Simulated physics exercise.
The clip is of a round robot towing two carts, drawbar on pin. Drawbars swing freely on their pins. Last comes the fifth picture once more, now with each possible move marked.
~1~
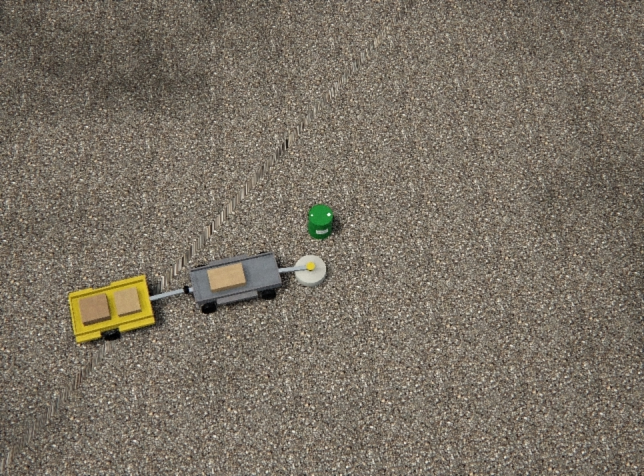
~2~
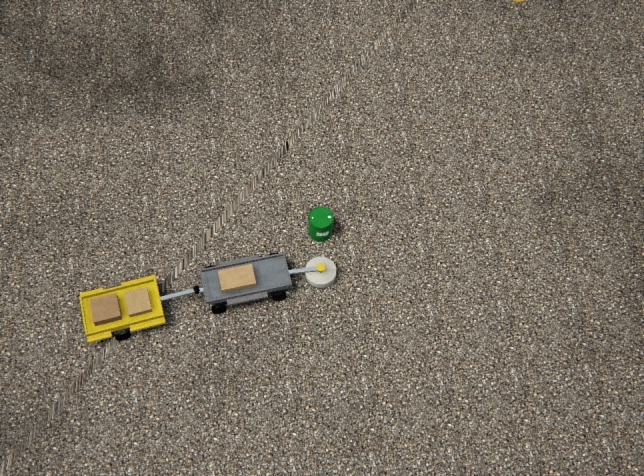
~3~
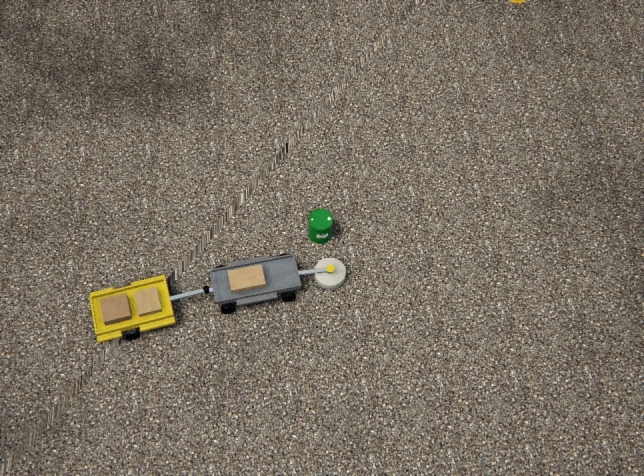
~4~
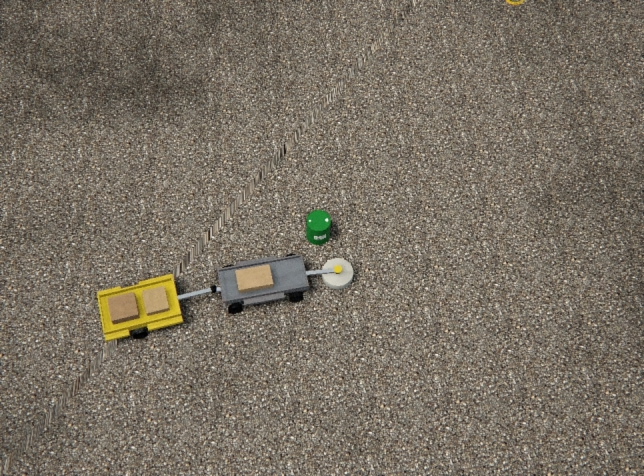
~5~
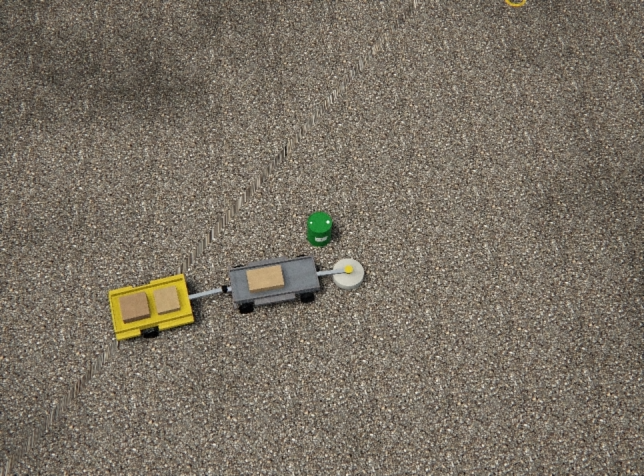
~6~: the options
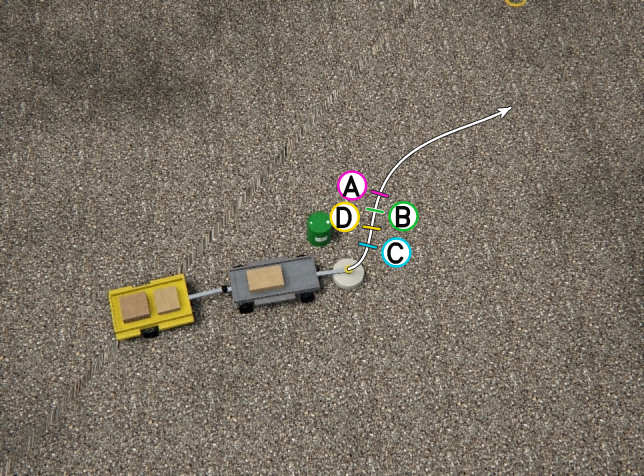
At the start, a round white robot sits just below a green keg on gravelly ground, with a grey cart and a yellow cart linked behind it to the left. The robot tows both carts a short way to the right, passing below the keg and ending slightly beyond it.
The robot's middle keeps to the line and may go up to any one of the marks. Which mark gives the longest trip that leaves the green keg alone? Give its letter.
As far as tick D.
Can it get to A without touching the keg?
No.
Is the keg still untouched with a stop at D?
For that mark, yes.
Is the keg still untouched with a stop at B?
No.
On the marked copy, A at (380, 194); B at (375, 210); C at (368, 246); D at (372, 228); the route from (349, 269) via (403, 159) to (511, 108).
Taking D. A third of the way, robot (362, 262), last cart (168, 302).
Two thirds of the way, robot (368, 247), last cart (183, 299).
When it is over, robot (371, 232), last cart (196, 296); nothing has been touched.
As for the rest, A is too far, the keg has been hit; B is too far, the keg has been hit; C is safe but short.
